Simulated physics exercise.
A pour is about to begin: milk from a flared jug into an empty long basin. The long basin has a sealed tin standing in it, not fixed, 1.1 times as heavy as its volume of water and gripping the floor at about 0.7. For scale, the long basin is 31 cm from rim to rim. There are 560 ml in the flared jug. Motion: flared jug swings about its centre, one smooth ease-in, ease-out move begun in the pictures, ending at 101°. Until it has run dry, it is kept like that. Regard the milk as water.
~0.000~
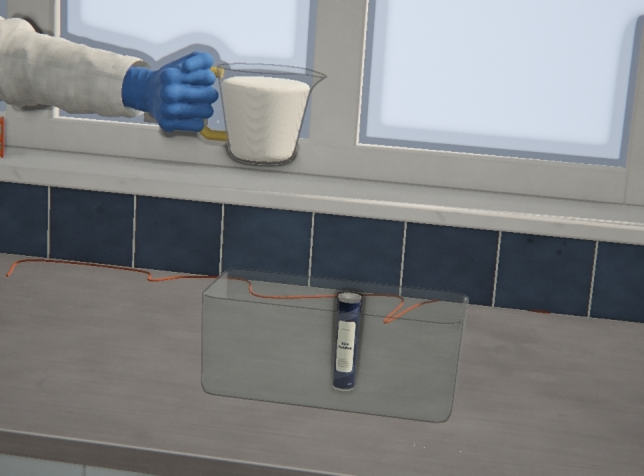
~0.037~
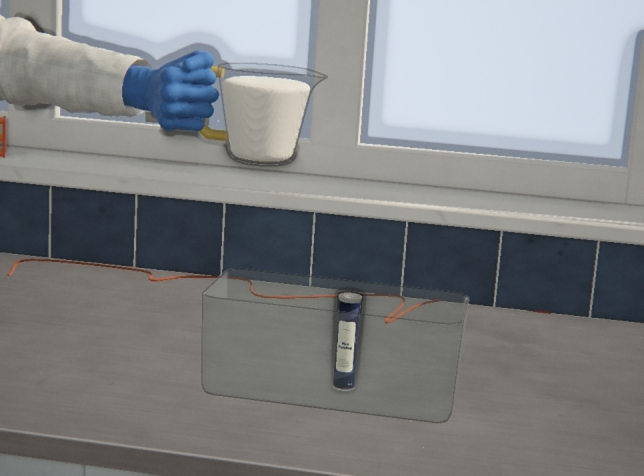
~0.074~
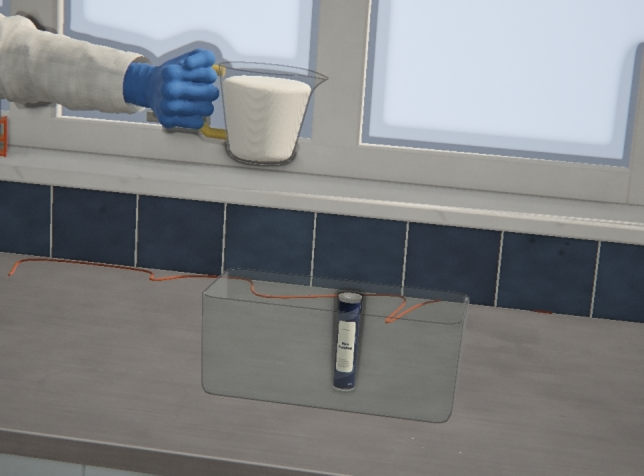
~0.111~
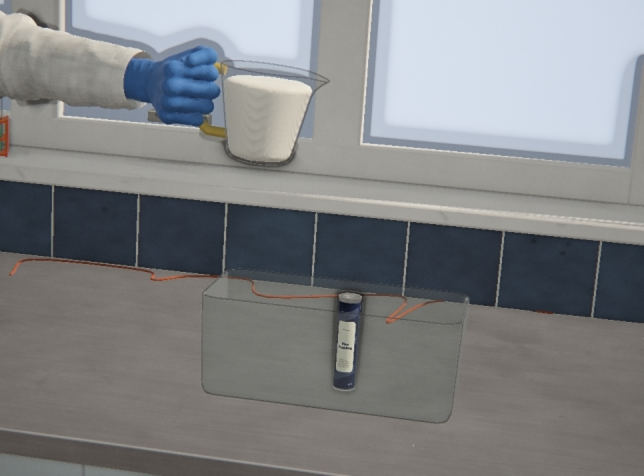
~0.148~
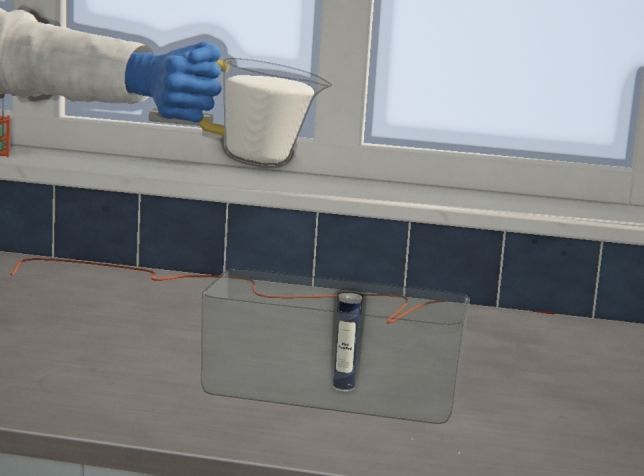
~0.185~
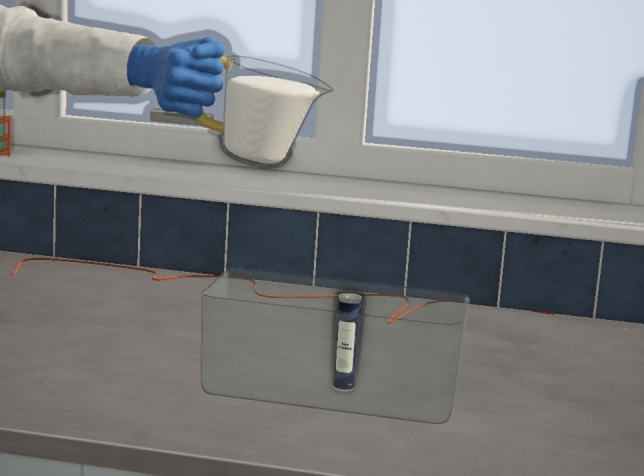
A blue-gloved hand in a pale sleeve holds a clear flared jug of white milk at the upper left, before a grey-framed window, seen from slightly above a grey counter backed by dark blue tiles. Below sits a long transparent basin with a dark, white-labelled tin inside and an orange cord behind. The jug, level at first, gradually tilts a little to the right.
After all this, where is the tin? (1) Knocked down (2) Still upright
2, still upright.
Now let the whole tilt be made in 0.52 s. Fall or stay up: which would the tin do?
In that case the tin stays vertical.
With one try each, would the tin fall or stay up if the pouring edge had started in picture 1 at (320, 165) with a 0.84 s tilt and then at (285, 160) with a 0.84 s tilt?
First it tips over; then it tips over.
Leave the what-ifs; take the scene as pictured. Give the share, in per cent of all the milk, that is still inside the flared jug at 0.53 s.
Some 68 per cent.
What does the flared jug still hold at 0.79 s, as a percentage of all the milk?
Close to 14 percent of the whole amount.
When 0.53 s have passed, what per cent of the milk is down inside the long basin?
Around 2 percent.
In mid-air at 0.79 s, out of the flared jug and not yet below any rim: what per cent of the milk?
Roughly 30 %.
Then, 0.53 s in, the tilt is 71° and 68 per cent is still to pour; the tin stands where it began.
Then, 0.79 s in, the tilt is 100° and 14 per cent is still to pour; the tin stands where it began.
Then, 1.05 s in, the tilt is 101° and 0 per cent is still to pour; the tin stands where it began.
Then, 1.34 s in, the tilt is 101° and 0 per cent is still to pour; the tin stands where it began.
Finally, the tin stands where it began.
